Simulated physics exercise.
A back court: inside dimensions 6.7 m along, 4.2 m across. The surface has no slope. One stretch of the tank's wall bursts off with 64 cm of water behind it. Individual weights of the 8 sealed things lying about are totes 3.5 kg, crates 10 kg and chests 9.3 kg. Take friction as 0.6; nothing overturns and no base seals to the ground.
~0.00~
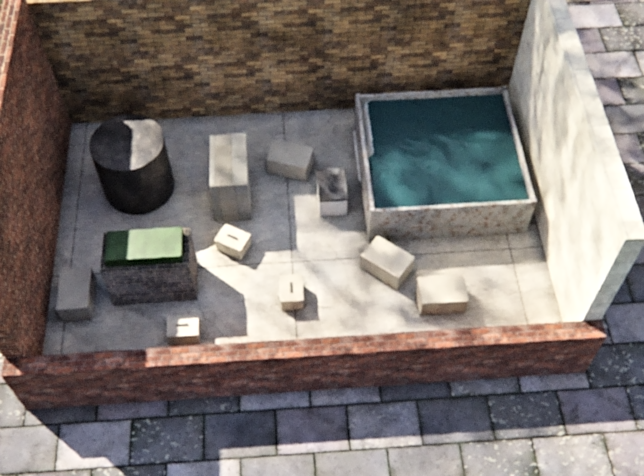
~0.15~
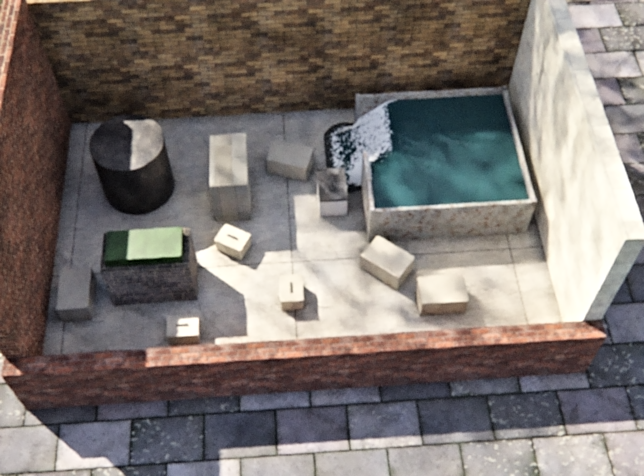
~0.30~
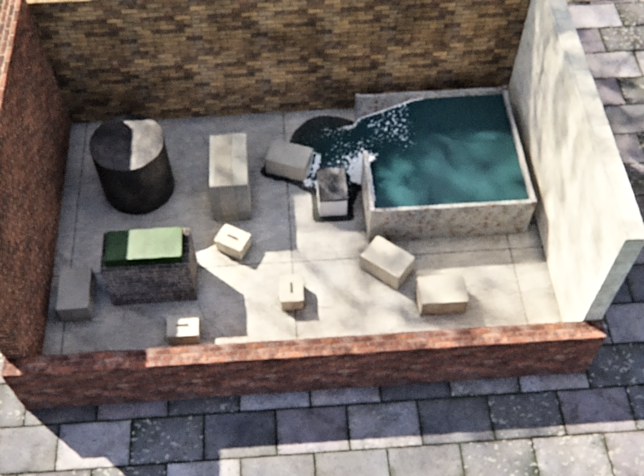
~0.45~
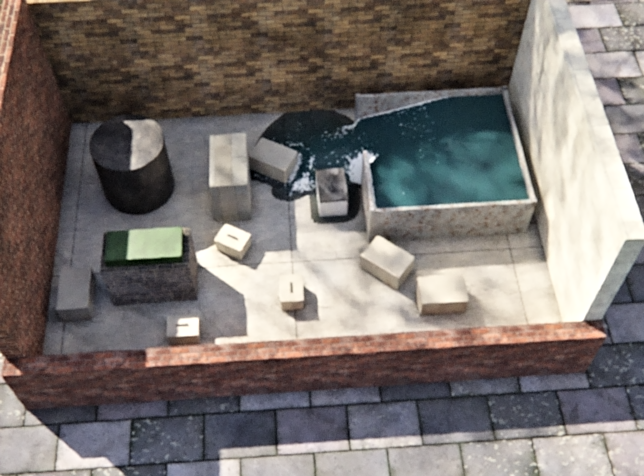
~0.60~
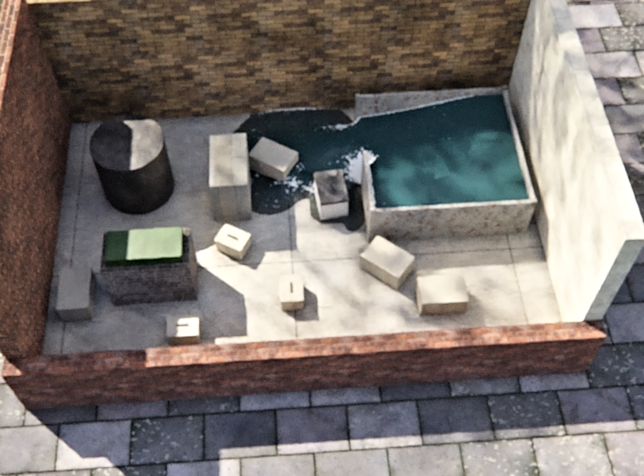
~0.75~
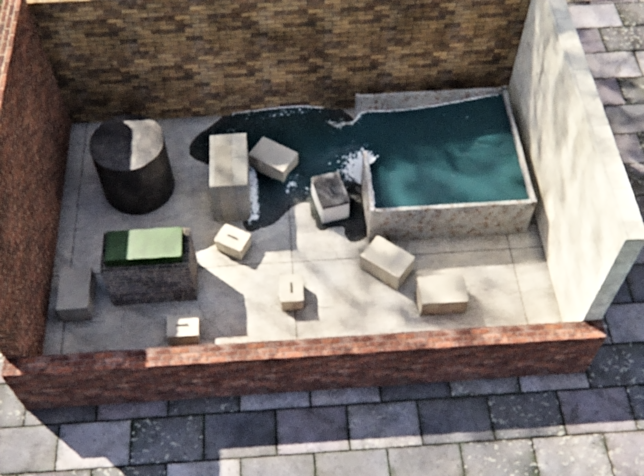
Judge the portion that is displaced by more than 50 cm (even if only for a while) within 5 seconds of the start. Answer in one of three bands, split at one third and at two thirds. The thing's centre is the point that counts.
One to two thirds.
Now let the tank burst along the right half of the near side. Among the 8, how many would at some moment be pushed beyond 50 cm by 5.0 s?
The answer would then be 6.
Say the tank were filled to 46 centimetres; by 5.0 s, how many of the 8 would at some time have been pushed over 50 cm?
That would make 4 of them.
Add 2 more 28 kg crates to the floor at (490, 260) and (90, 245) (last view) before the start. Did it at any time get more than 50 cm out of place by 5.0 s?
Listed in order, the answers are inside half a metre followed by beyond half a metre.
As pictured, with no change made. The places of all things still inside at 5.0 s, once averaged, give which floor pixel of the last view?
Centre of the remaining things: Roughly (299, 303).
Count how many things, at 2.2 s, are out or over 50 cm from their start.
By my tally, 2.
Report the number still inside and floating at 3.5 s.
It comes to 2 of them.
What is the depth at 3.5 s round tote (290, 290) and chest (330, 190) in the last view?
About 5 and 2 cm.
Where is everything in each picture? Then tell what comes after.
A crate at (290, 154) rests on the ground; a chest at (332, 184) rests on the ground; water covers 4.2 m2; 0 of 8 have shifted, in the first frame.
A crate at (290, 154), on the bottom; a chest at (332, 184), on the bottom; 4.8 m2 under water; 0 of 8 have shifted, in the second frame.
A crate at (289, 154), on the bottom; a chest at (332, 184), on the bottom; 5.4 m2 under water; 0 of 8 have shifted, in the third frame.
A crate at (273, 154), on the bottom, 25 cm from its start; a chest at (332, 184), on the bottom; water covers 6.2 m2; 1 of 8 have shifted, in the fourth frame.
A crate at (273, 154) rests on the ground, 25 cm from its start; a chest at (331, 186) rests on the ground, 4 cm from its start; water covers 7.2 m2; 1 of 8 have shifted, in the fifth frame.
A crate at (273, 154), afloat, 25 cm from its start; a chest at (330, 189), on the bottom, 10 cm from its start; water covers 7.9 m2; 2 of 8 have shifted, in the sixth frame.
After 1.1 s 0 of 8 are over 50 cm from their spots; 1 afloat.
After 2.2 s 2 of 8 are over 50 cm from their spots; 0 afloat.
After 3.5 s 3 of 8 are over 50 cm from their spots; 2 afloat.
After 5.0 s 4 of 8 are over 50 cm from their spots, and 4 have been at some point; 5 afloat.
